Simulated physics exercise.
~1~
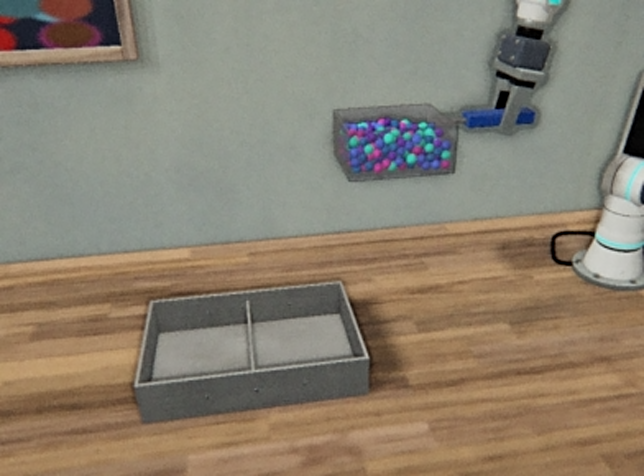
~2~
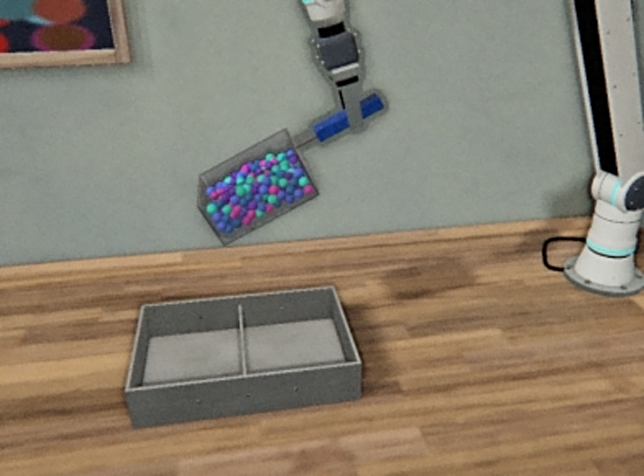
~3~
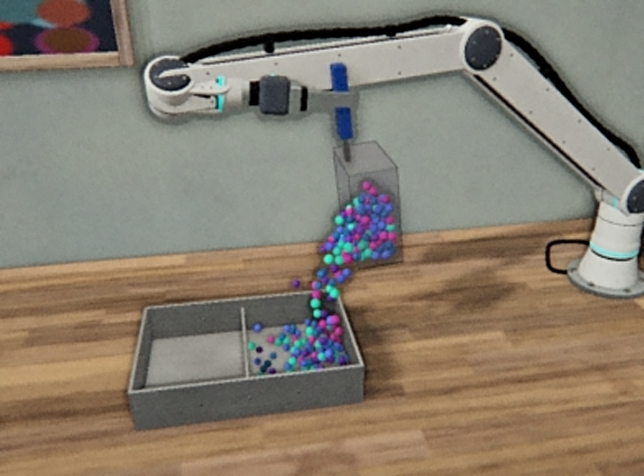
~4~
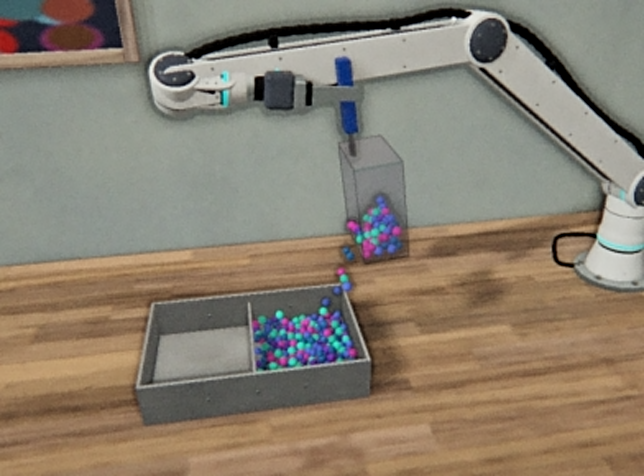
In a room with a wooden floor or tabletop and a grey-green wall, a slightly swaying camera looks down on an open grey tray split in two by a cross wall. A white robot arm based at the right holds up a see-through box by a blue grip, heaped with small purple, blue, green and pink balls. The arm carries the box left and begins tilting it. It then swings back a little to the right and tips steeply, and the balls stream into the tray's right-hand part. Finally that part is well filled, the left part stays empty, and a few balls still trickle from the box, which holds a small remaining pile.
